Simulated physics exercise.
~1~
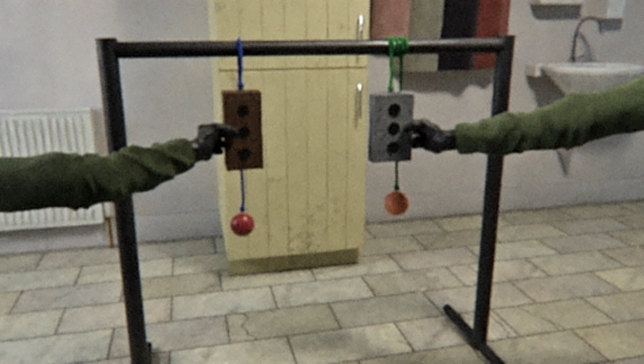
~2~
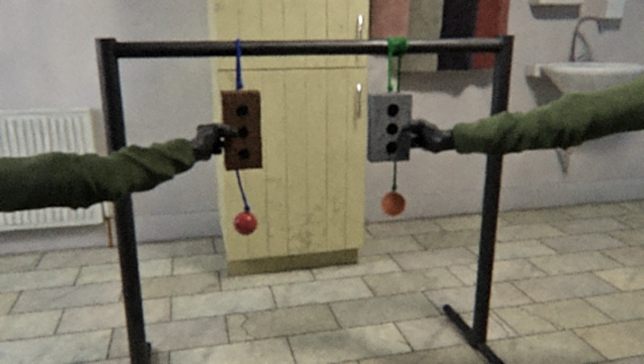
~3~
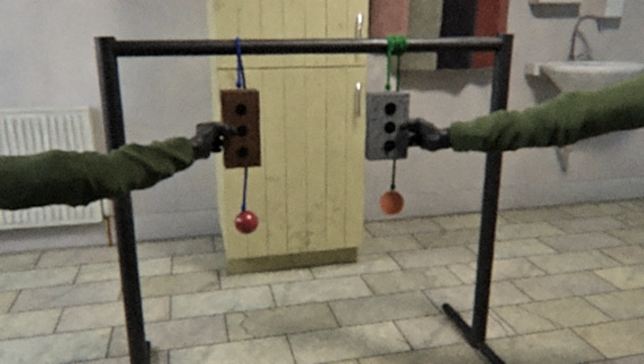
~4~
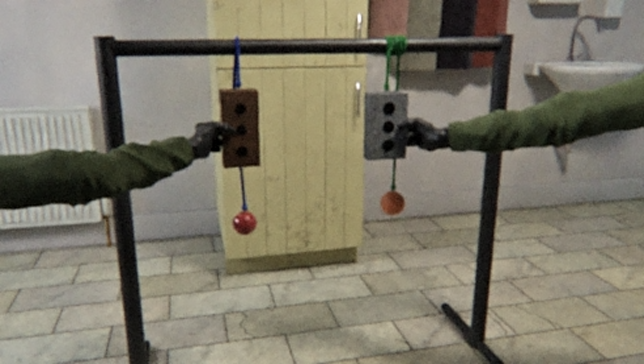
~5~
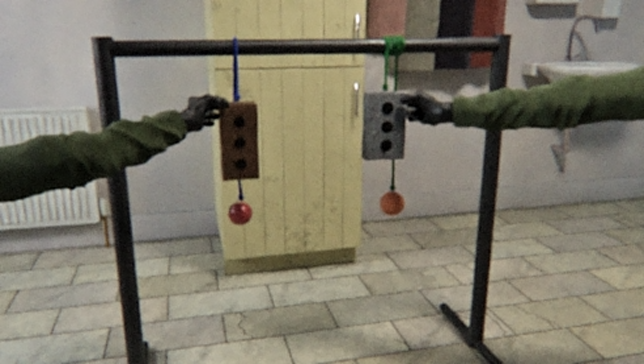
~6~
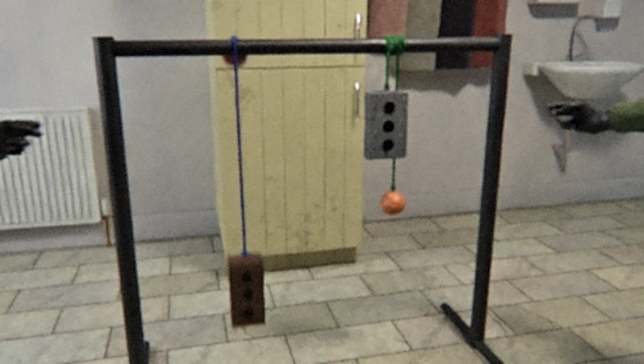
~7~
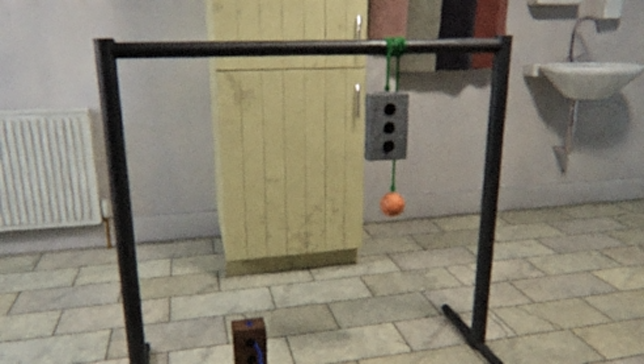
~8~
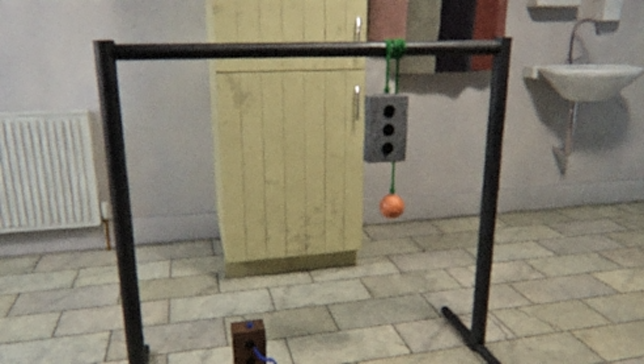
The brown brick dropped to the floor once two gloved hands let go and drew back, its blue cord sliding over the black bar and the red apple shooting upward, while the grey block stayed hanging from its green cord with the orange below.
